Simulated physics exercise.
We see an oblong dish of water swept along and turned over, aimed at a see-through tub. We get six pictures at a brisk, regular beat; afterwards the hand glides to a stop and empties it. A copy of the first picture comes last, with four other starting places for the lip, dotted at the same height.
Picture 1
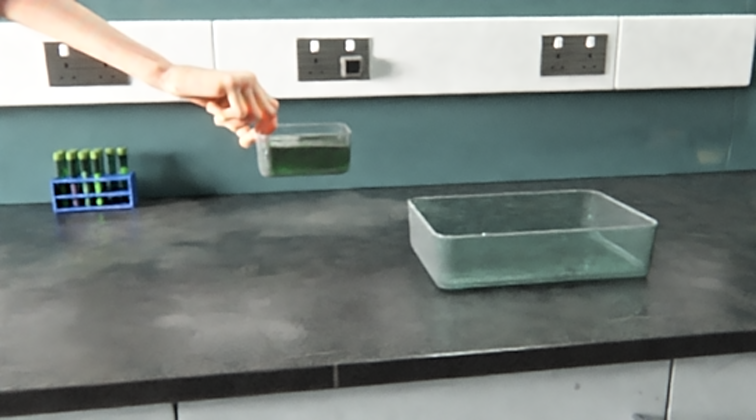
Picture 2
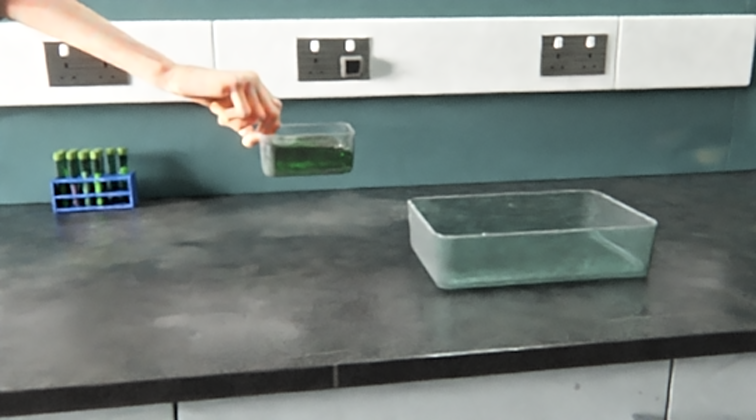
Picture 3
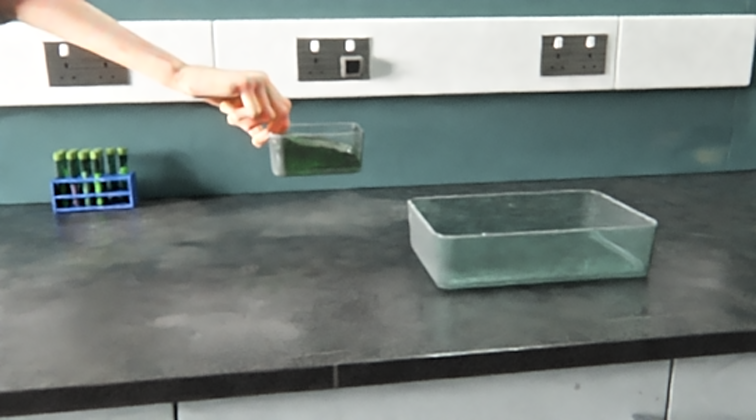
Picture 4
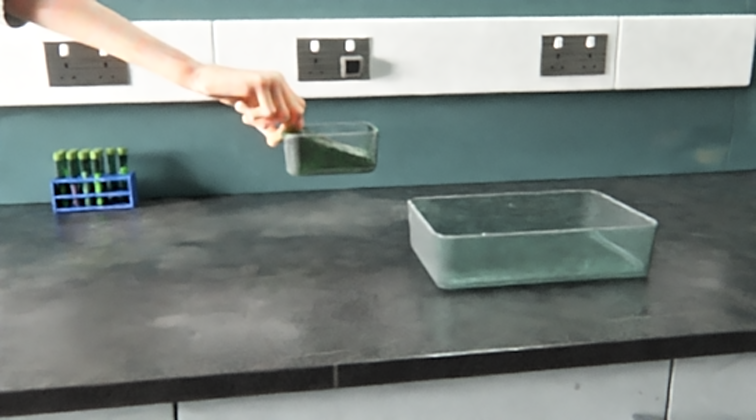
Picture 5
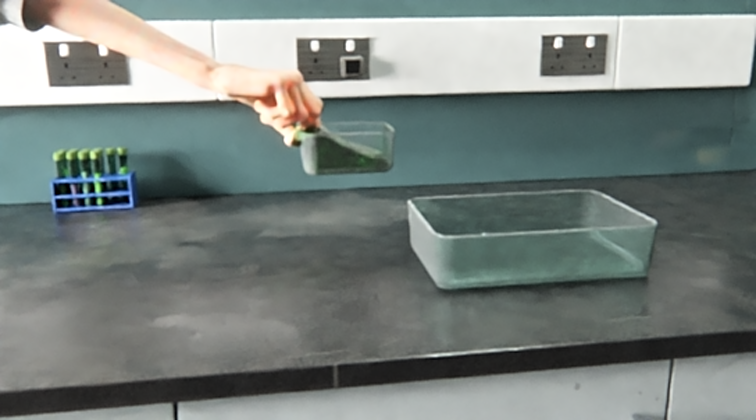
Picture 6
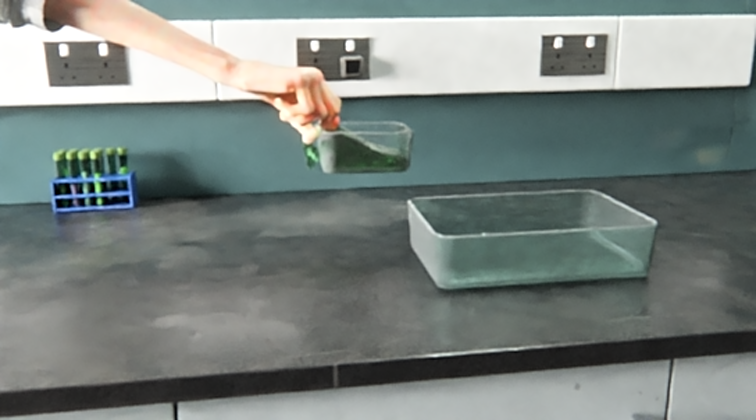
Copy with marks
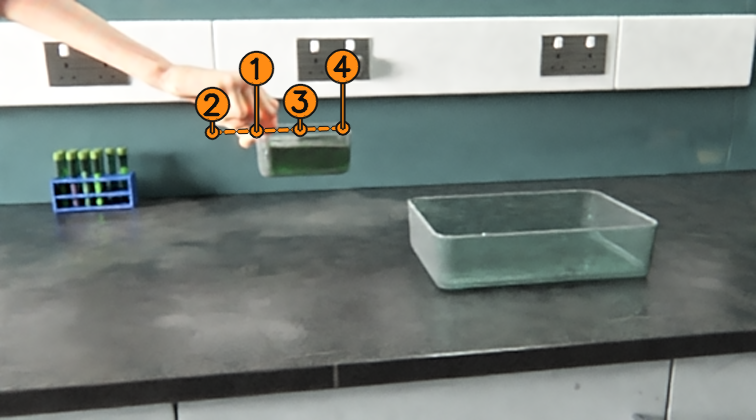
A small clear dish of green liquid was carried rightward by a hand above a dark countertop toward a larger see-through tub, and the liquid sloshed up and over the dish's left side.
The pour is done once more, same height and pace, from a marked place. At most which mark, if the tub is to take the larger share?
3.
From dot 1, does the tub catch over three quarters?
No, it does not.
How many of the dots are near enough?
Two of them.
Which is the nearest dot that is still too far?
It is 1.
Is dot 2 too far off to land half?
Yes, it does.
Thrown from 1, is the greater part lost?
Yes, it does.
On the marked copy, 1 at (256, 130); 2 at (212, 132); 3 at (300, 129); 4 at (342, 128).
With 1, about 35 % lands in the tub, 63 % falls short.
With 2, about 0 % lands in the tub, 99 % falls short.
With 3, about 66 % lands in the tub, 30 % falls short and 4 % goes beside or beyond.
With 4, about 84 % lands in the tub, 10 % falls short and 6 % goes beside or beyond.
